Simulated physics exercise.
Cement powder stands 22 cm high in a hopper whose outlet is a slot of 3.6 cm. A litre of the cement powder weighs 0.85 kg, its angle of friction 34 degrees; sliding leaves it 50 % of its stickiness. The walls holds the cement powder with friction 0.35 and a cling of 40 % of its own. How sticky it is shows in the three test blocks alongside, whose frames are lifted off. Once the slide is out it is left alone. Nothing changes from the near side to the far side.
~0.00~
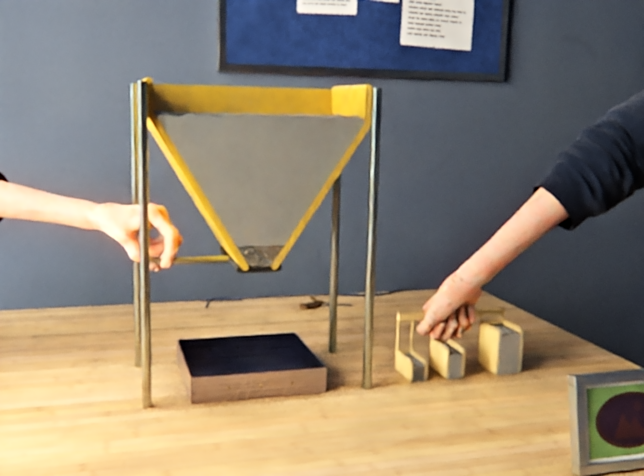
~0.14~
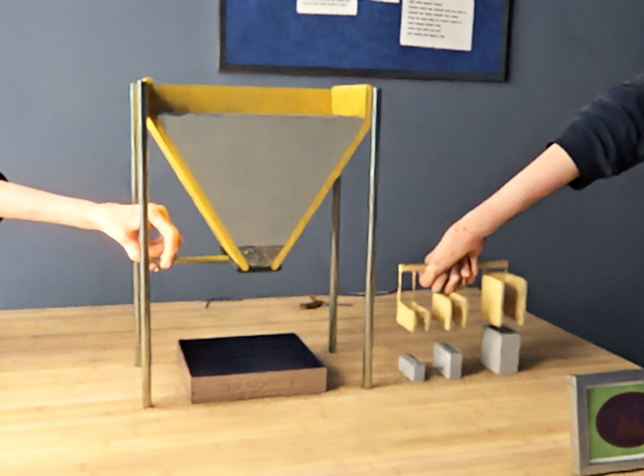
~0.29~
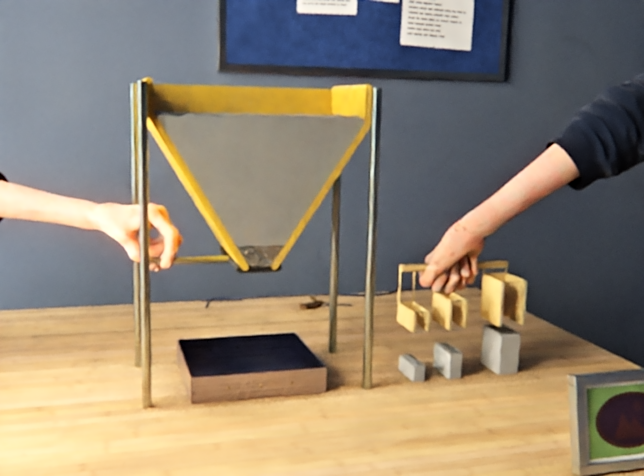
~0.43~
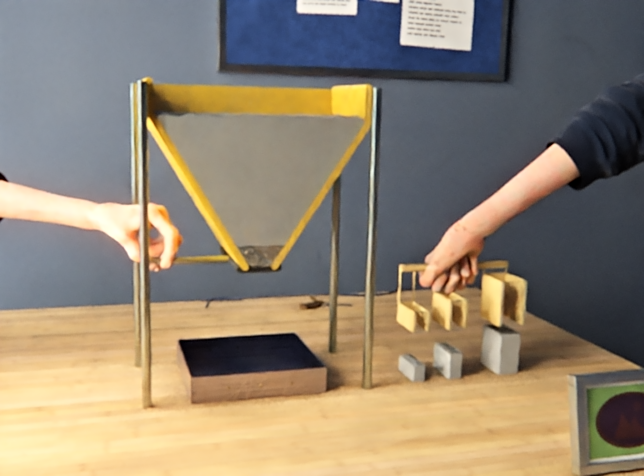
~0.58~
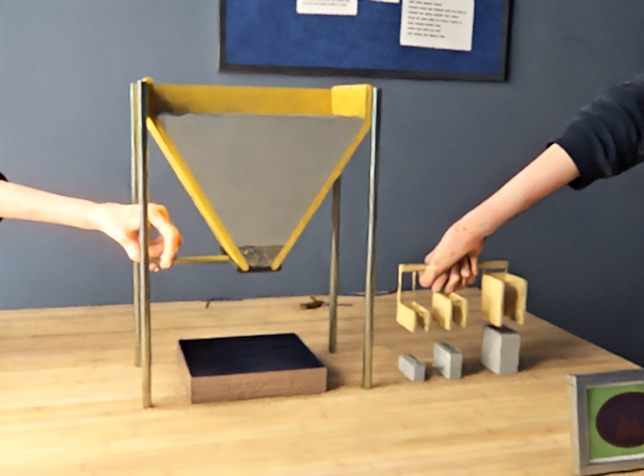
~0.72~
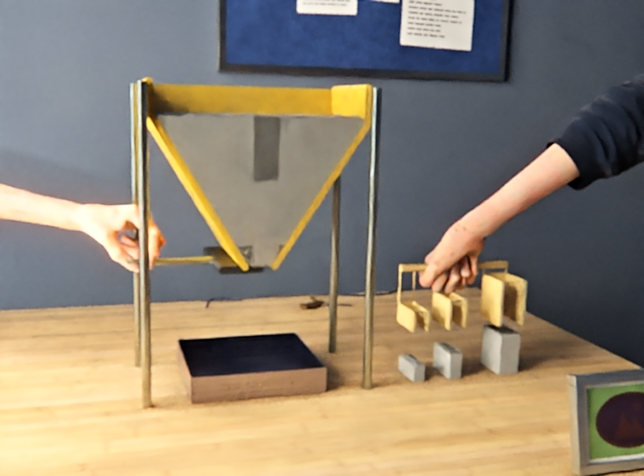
A hand lifts yellow holders off three grey blocks, then another hand pulls the hopper's slide left.
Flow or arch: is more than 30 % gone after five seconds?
It blocks.
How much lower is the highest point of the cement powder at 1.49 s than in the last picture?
Roughly 0.0 cm.
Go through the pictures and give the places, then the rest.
The first frame shows end of the slide at (248, 270), not yet moved; highest point of the cement powder at (162, 114); test blocks 2.7 cm, 4.3 cm, 6.9 cm high (left to right).
The second frame shows end of the slide at (248, 270), not yet moved; highest point of the cement powder at (162, 114); test blocks 2.7 cm, 4.3 cm, 6.9 cm high (left to right).
The third frame shows end of the slide at (248, 270), not yet moved; highest point of the cement powder at (162, 114); test blocks 2.7 cm, 4.3 cm, 6.9 cm high (left to right).
The fourth frame shows end of the slide at (248, 270), not yet moved; highest point of the cement powder at (162, 114); test blocks 2.7 cm, 4.3 cm, 6.9 cm high (left to right).
The fifth frame shows end of the slide at (248, 270), not yet moved; highest point of the cement powder at (162, 114); test blocks 2.7 cm, 4.3 cm, 6.9 cm high (left to right).
The sixth frame shows end of the slide at (230, 271), moved 2.6 cm; highest point of the cement powder at (162, 114); test blocks 2.7 cm, 4.3 cm, 6.9 cm high (left to right).
By 1.07 s, 0 % has run out.
By 1.49 s, 0 % has run out.
By 1.90 s, 0 % has run out.
By 2.32 s, 0 % has run out.
By 5.62 s, at the end, 0 % has run out.
